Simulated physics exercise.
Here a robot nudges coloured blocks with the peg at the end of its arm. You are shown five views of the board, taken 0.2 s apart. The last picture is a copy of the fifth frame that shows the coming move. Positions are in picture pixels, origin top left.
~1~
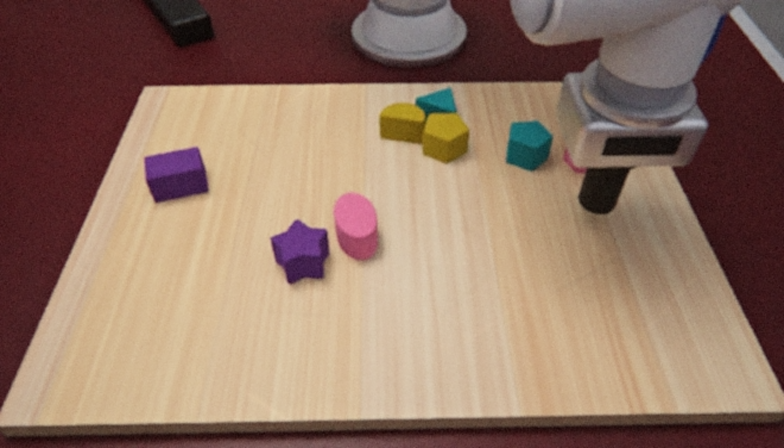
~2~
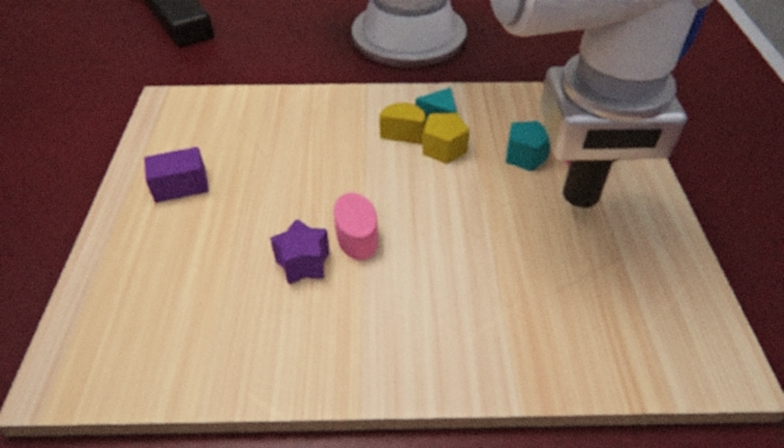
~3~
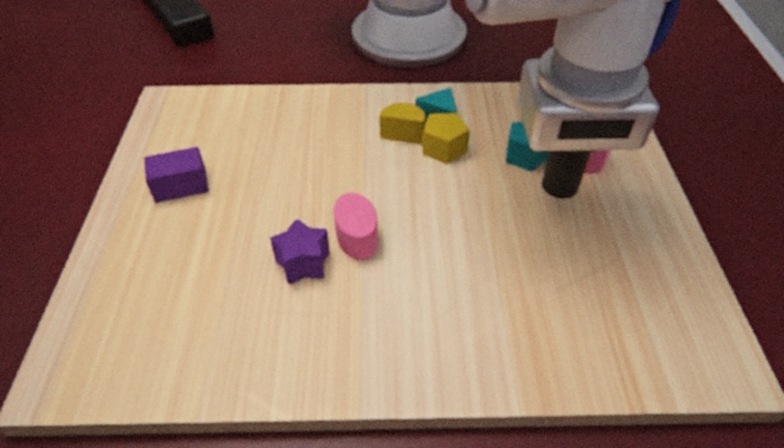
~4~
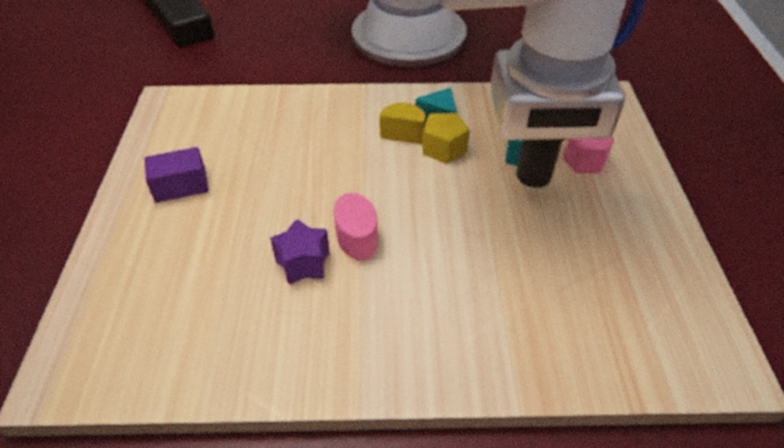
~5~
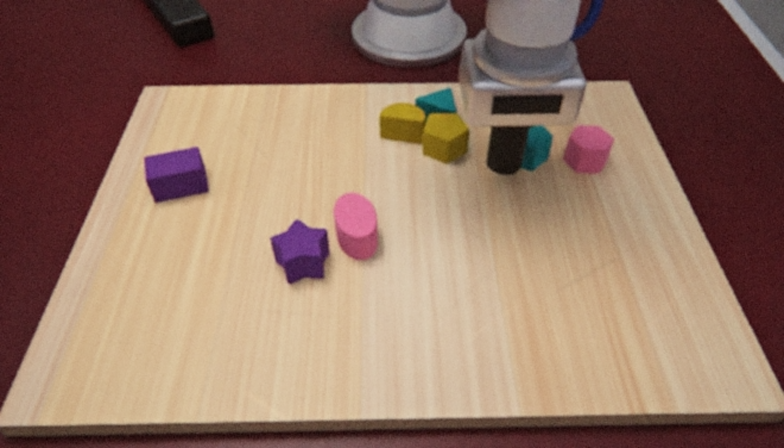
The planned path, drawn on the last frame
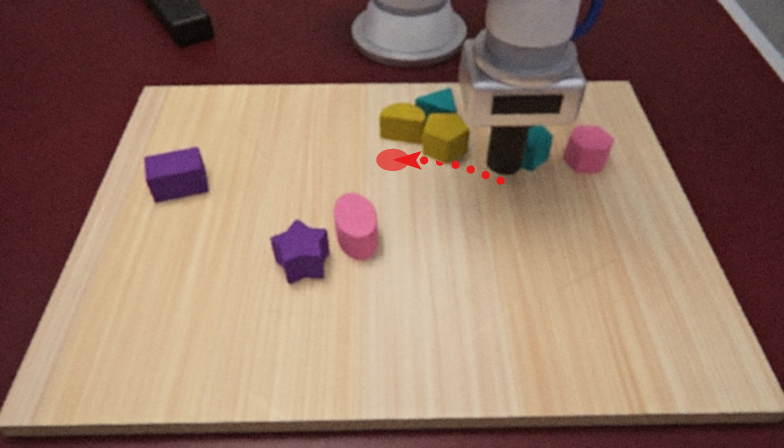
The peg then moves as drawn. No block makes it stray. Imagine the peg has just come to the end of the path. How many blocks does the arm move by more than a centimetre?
I reckon the push displaces two of the blocks by more than 1 cm.
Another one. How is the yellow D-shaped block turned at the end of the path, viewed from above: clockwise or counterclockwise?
Against the clock.
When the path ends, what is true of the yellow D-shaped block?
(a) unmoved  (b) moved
Choice b: Moved.
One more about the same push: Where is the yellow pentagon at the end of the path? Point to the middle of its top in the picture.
The middle of the upper face of the yellow pentagon will lie at about (425, 113) in the picture.
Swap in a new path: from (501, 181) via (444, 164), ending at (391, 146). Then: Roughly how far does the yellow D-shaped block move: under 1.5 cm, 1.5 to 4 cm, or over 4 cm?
It travels between 1.5 and 4 cm.
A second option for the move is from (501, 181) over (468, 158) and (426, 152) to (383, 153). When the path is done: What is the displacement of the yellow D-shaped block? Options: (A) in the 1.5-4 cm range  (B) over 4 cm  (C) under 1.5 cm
B
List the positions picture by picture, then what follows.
Peg tip (597, 202); block tops, yellow D-shaped block (404, 111); turquoise triangular piece (441, 98); yellow pentagon (446, 125); turquoise pentagon (530, 133), in the first frame.
Peg (581, 195); blocks unchanged, in the second frame.
Peg (560, 187); blocks unchanged, in the third frame.
Peg (534, 176); blocks unchanged, in the fourth frame.
Peg (504, 164); yellow D-shaped block (404, 111); turquoise triangular piece (441, 98); yellow pentagon (446, 125); turquoise pentagon (530, 133), in the fifth frame.
Path on the board, from (501, 181) by way of (466, 168) and (430, 161) to (393, 160).
The first path, step by step. One third of the way, peg (468, 151); nothing pushed yet.
Two thirds of the way, peg (430, 144); yellow D-shaped block (389, 102), turned 35° anticlockwise; turquoise triangular piece (441, 95); yellow pentagon (425, 113), turned 50° clockwise.
At the end, peg (393, 143); yellow D-shaped block (390, 102), turned 35° anticlockwise; turquoise triangular piece (441, 95); yellow pentagon (425, 113), turned 50° clockwise; turquoise pentagon in place.
